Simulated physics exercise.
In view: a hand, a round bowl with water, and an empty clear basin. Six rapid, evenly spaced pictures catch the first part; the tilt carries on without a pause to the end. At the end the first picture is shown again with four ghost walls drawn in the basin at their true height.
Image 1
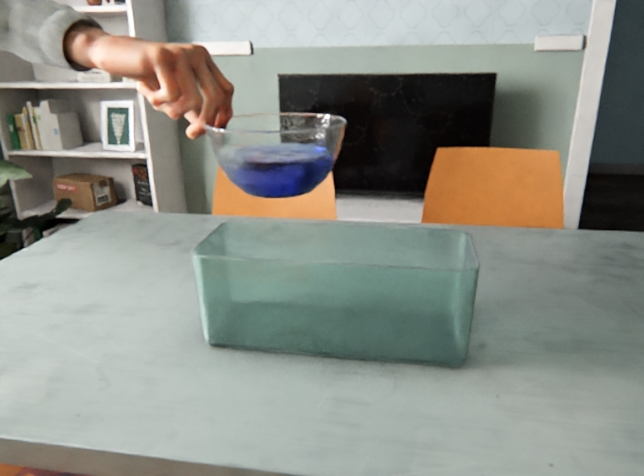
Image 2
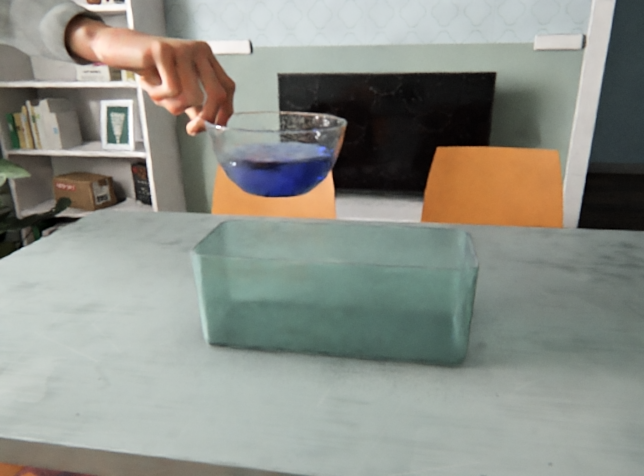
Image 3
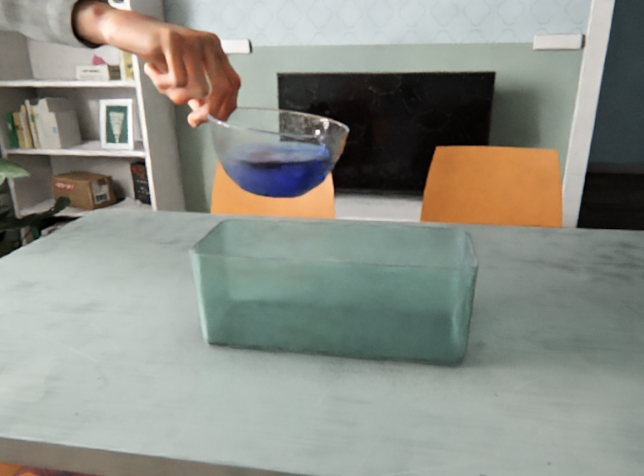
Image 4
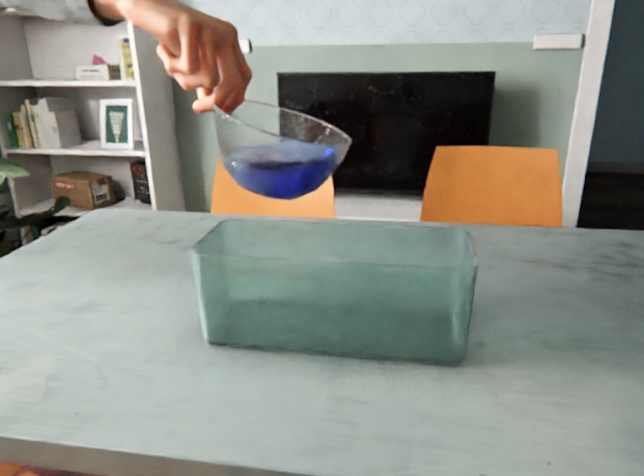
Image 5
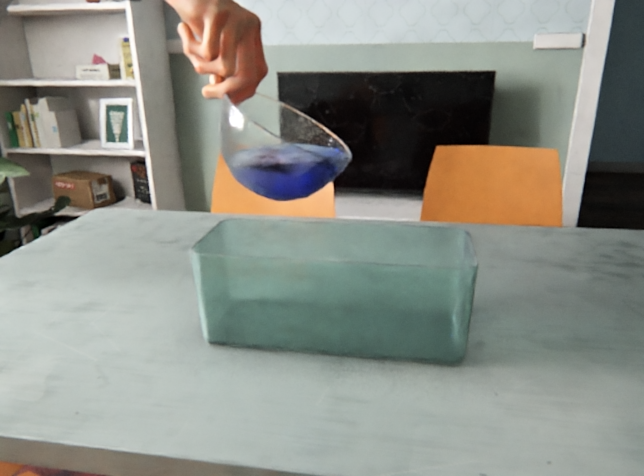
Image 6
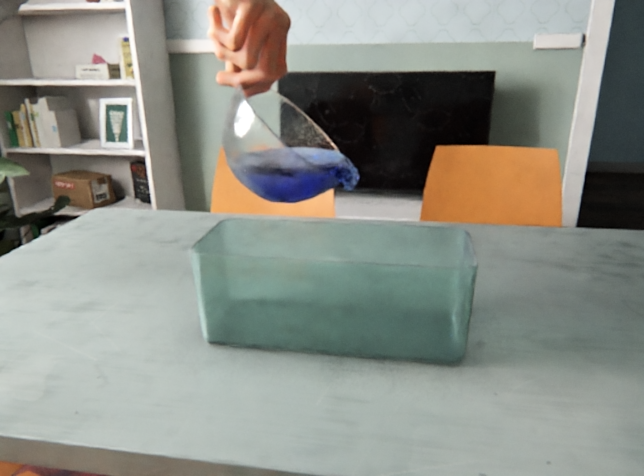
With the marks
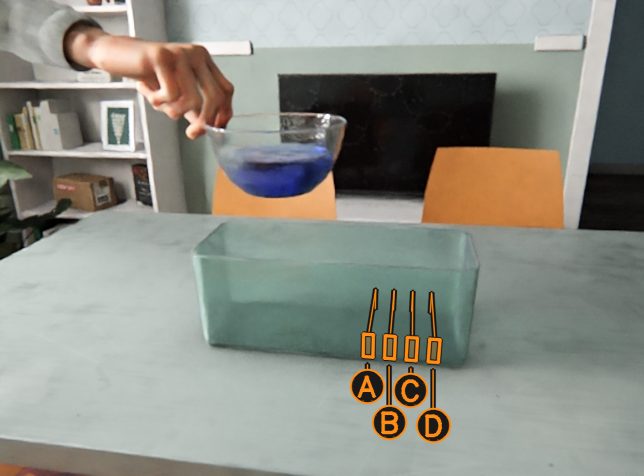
The clip opens on a hand at the left holding a clear round bowl of blue liquid above a rectangular, transparent greenish basin on a table. The hand rises and moves right, tilting the bowl steadily toward the right, until the blue liquid reaches the lower rim and begins to pass over it.
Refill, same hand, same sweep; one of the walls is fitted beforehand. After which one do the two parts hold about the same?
A works best here.
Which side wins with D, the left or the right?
The left one.
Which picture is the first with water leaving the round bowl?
In picture 6.
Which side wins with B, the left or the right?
The left side.
On the marked copy, A at (367, 364); B at (389, 366); C at (410, 368); D at (433, 369).
With A, about 42 % ends left of the wall and 58 % right of it.
With B, about 79 % ends left of the wall and 21 % right of it.
With C, about 92 % ends left of the wall and 8 % right of it.
With D, about 89 % ends left of the wall and 11 % right of it.
